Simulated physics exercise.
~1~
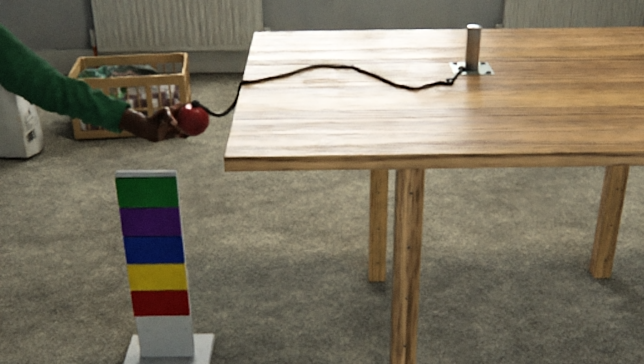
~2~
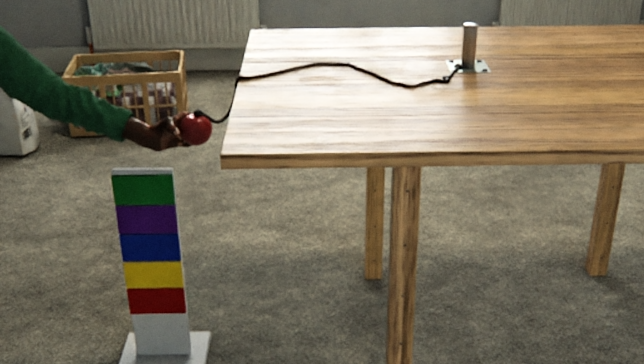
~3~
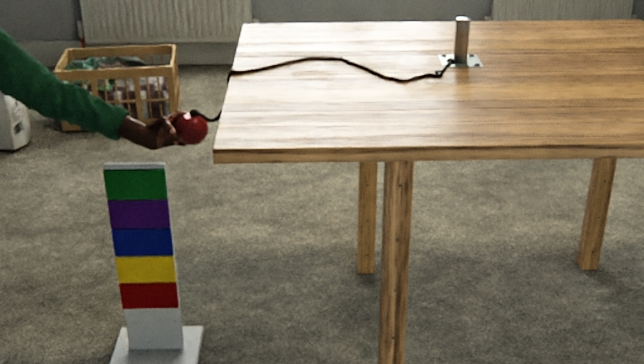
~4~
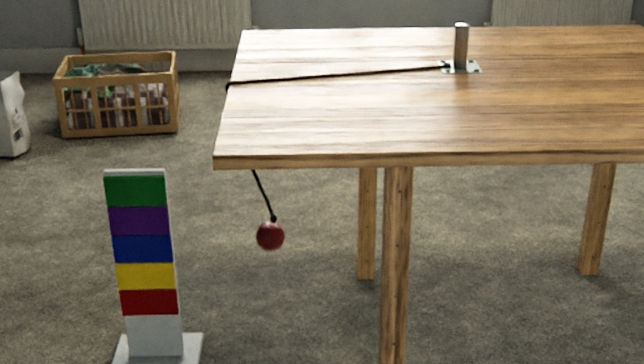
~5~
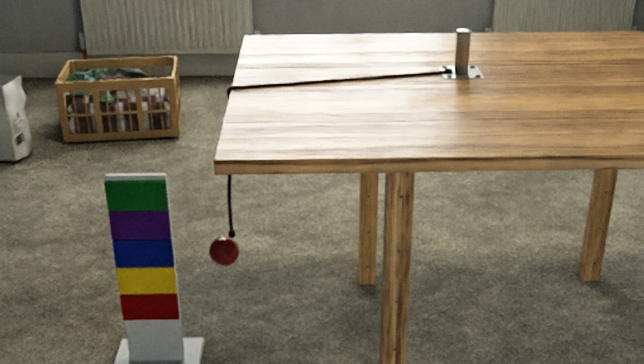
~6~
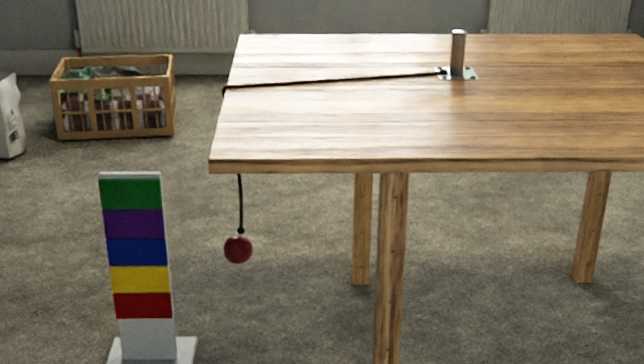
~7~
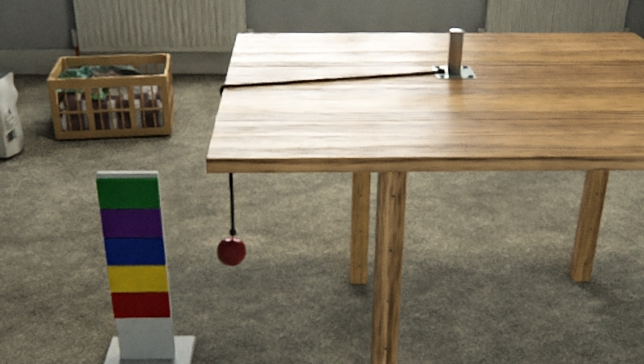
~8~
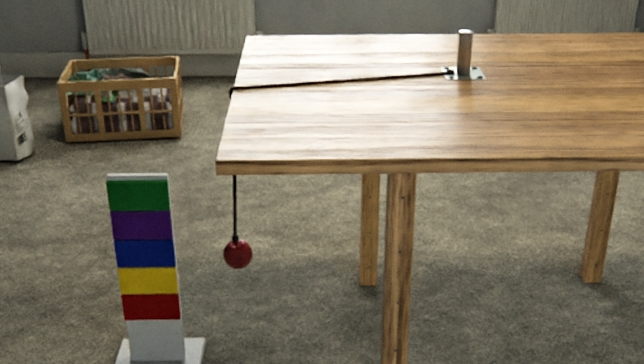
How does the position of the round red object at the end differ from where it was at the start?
At the start it was held in a hand off the table's left edge, higher than the striped stand. At the end it hung from the cord below the table edge, lower and a little further right, level with the blue band.
